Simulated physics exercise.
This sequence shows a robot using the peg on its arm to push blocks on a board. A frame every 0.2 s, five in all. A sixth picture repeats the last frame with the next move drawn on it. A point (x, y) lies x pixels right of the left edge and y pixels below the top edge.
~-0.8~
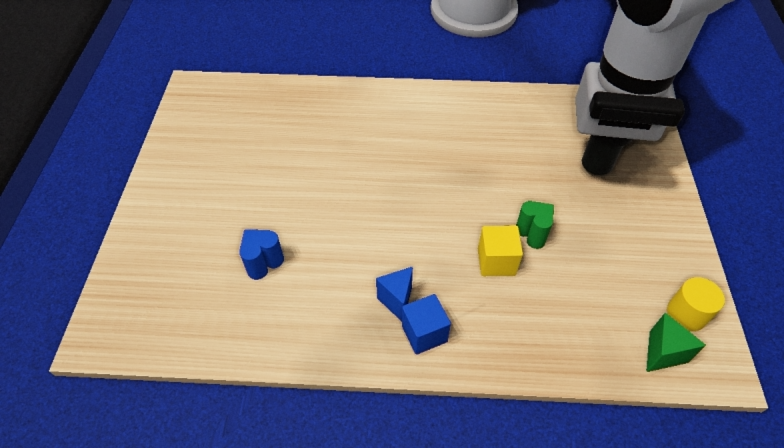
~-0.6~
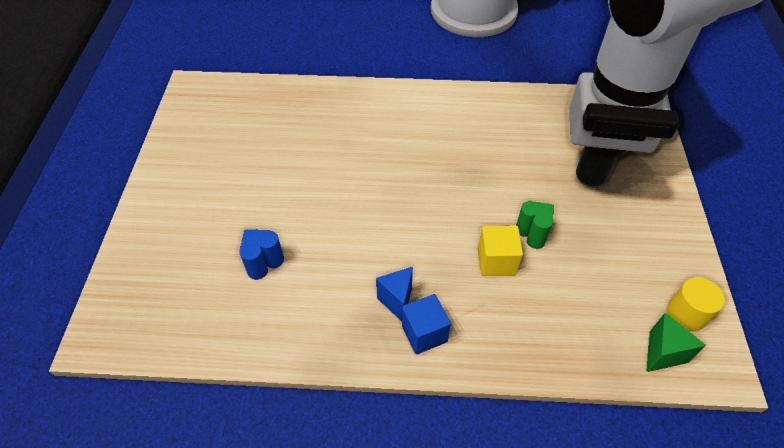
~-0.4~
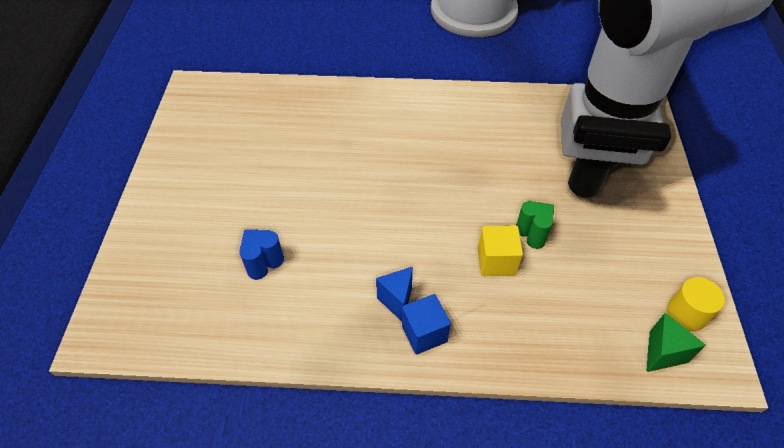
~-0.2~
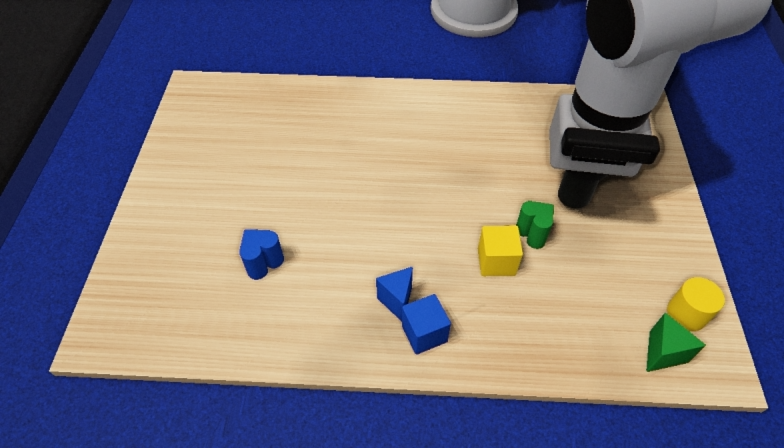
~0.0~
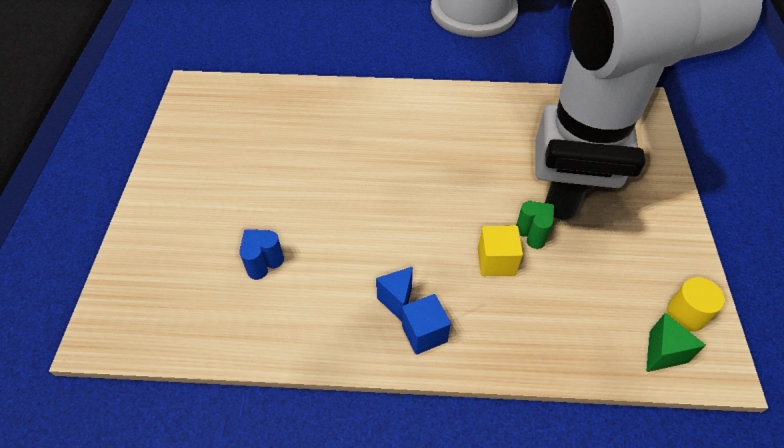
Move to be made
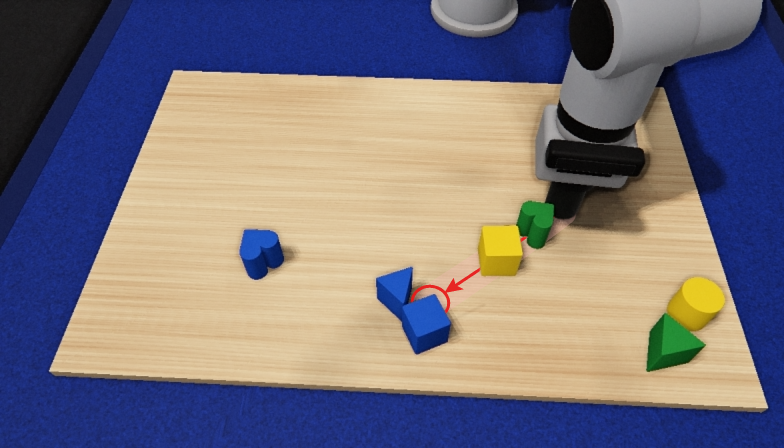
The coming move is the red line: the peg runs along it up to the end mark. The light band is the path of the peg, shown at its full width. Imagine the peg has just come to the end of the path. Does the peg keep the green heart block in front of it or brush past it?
Still leading.
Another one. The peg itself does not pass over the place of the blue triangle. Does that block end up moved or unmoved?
The result: It moves.
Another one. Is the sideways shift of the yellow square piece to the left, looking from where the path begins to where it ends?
My answer is no.
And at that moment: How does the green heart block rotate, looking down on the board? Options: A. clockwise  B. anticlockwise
Correct choice: A.
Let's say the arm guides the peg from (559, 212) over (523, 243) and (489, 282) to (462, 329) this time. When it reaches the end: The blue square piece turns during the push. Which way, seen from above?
Overhead view: Anti-clockwise.
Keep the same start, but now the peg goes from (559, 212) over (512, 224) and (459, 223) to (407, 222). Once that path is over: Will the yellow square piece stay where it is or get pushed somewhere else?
Put simply, it goes somewhere else.
Path on the board, in a line from (559, 212) to (430, 302).
On the path given first. One third of the way, peg at (521, 237); yellow square piece at (479, 253); green heart block at (509, 241), turned 30° clockwise.
Two thirds of the way, peg at (477, 267); blue square piece at (422, 320); yellow square piece at (428, 281); green heart block at (462, 273), turned 35° clockwise.
At the end, peg at (431, 298); blue triangle at (344, 291); blue square piece at (405, 342), turned 80° anticlockwise; yellow square piece at (375, 297), turned 15° clockwise; green heart block at (410, 305), turned 40° clockwise.
